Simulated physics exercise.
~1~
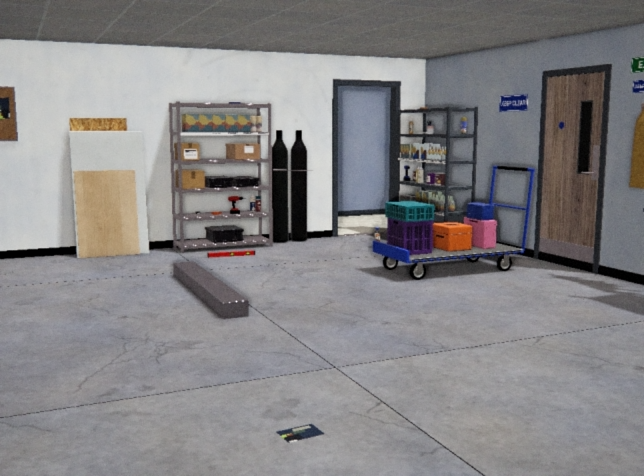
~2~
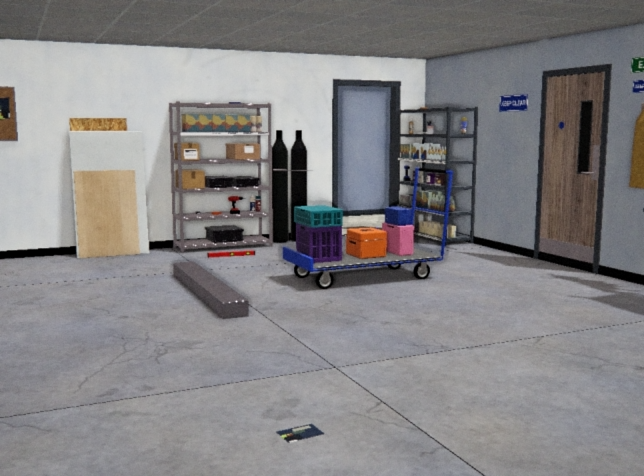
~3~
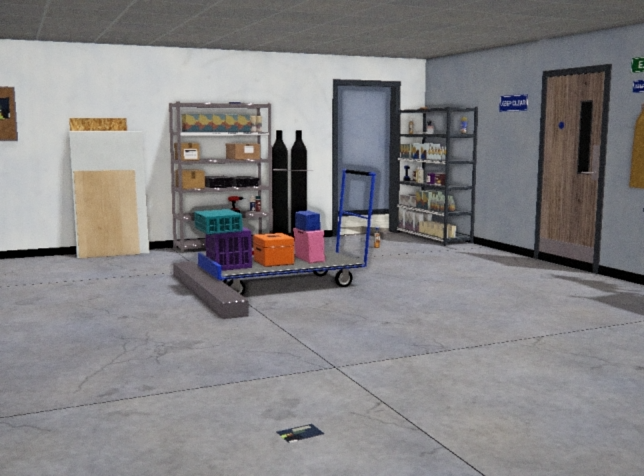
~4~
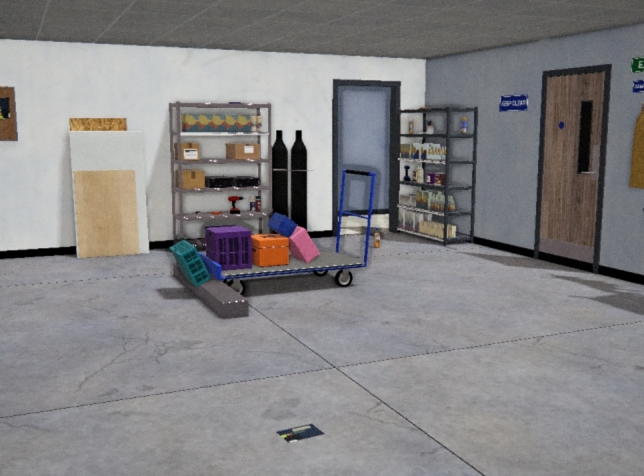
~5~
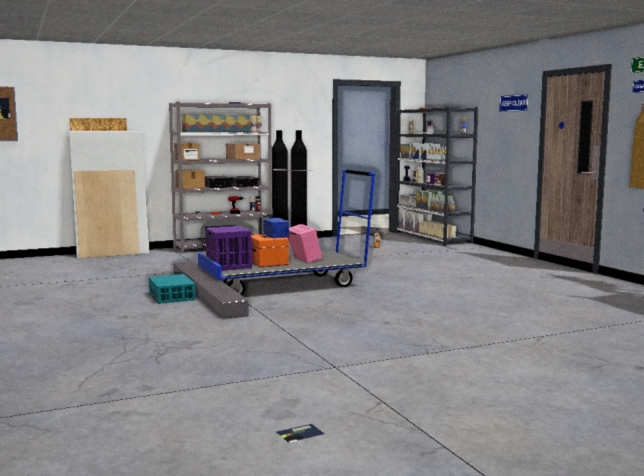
In a concrete-floored storeroom, seen by a still camera from across the room, shelves, two black cylinders and leaning boards line the walls. A blue-framed cart carries a teal crate stacked on a purple one, an orange toolbox, and a blue carton on a pink tote. It rolls left from near the wooden door and halts against a low grey kerb. The teal crate slides forward and tips over the front, while the blue carton tumbles forward and the pink tote leans. The teal crate ends upside down on the floor beyond the kerb; the other pieces stay aboard, the blue carton resting by the toolbox and the tote tilted.
